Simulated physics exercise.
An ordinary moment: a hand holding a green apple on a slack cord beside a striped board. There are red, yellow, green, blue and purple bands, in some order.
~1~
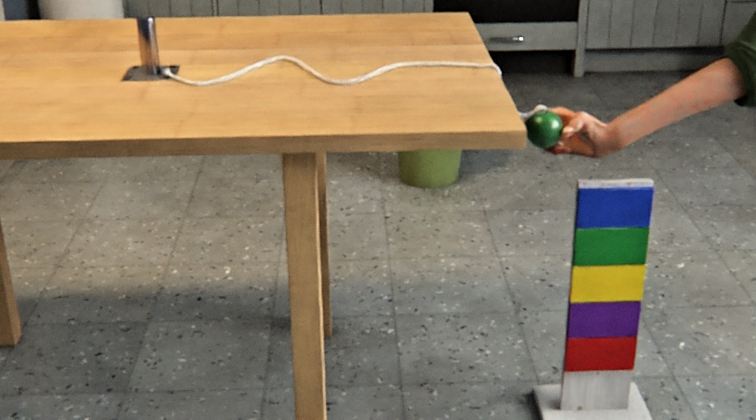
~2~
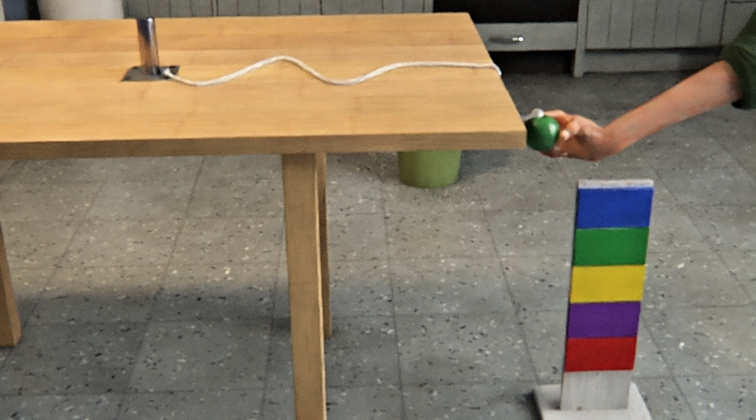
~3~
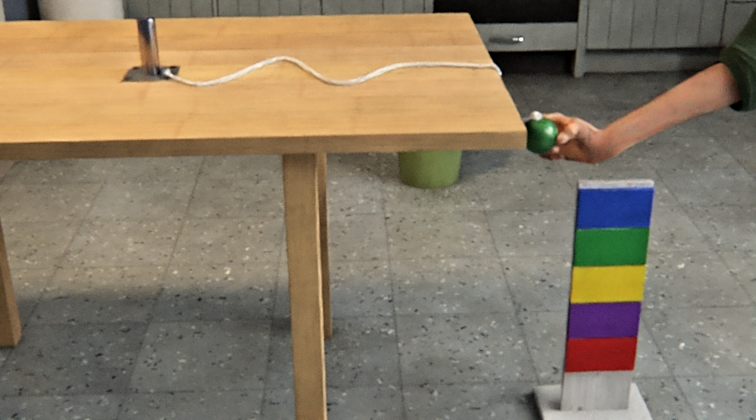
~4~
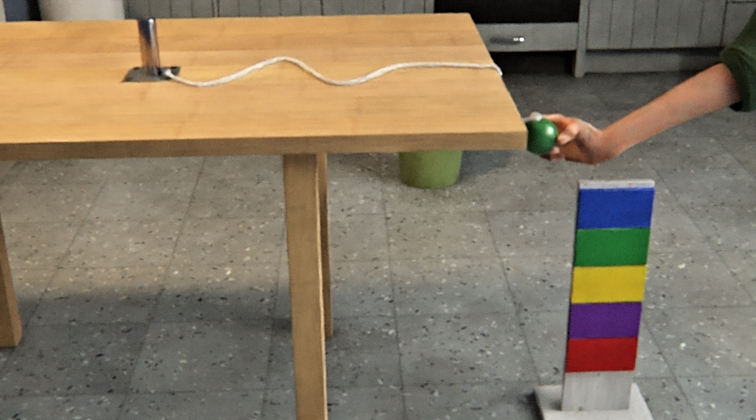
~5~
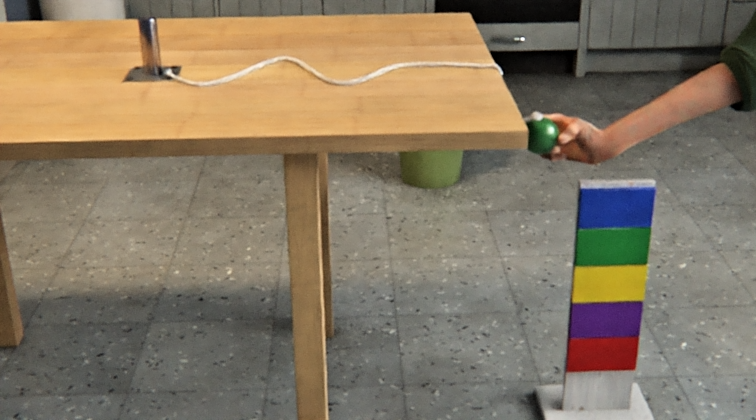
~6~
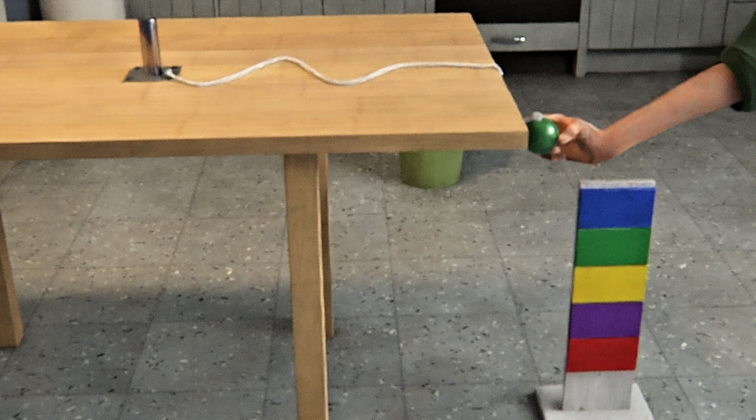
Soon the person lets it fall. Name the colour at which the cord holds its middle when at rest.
Yellow.
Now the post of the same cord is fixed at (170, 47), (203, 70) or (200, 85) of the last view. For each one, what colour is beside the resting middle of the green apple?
Yellow; purple; purple.
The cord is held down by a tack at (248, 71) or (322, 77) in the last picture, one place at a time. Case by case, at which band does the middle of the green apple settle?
Green, then blue.
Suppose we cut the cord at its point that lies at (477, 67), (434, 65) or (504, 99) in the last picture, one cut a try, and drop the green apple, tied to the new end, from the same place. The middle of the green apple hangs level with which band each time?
In order of the tries: Blue; then none, it hangs higher; then green.
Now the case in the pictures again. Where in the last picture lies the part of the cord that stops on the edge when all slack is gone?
It is around (375, 75).
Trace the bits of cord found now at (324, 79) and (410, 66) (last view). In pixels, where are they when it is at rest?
The first moves to (429, 69), the second to (497, 120).
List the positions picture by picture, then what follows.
Green apple (544, 129); blue (615, 209); green (612, 247); yellow (608, 284); purple (605, 320); red (601, 355), in the first frame.
Green apple (541, 132); cord through (189, 83) (261, 64) (316, 75) (381, 71) (471, 66), in the second frame.
Green apple (539, 135), in the third frame.
Green apple (539, 135); cord through (190, 84) (262, 65) (317, 75) (382, 72) (472, 67), in the fourth frame.
Green apple (540, 135), in the fifth frame.
Green apple (540, 135); cord through (191, 84) (263, 65) (318, 75) (383, 71) (473, 66), in the sixth frame.
Soon after, apple near (528, 276); level with yellow.
After that, apple near (468, 271); level with yellow.
And then, apple near (501, 286); level with yellow.
In the end, apple near (490, 286); level with yellow. At yellow.
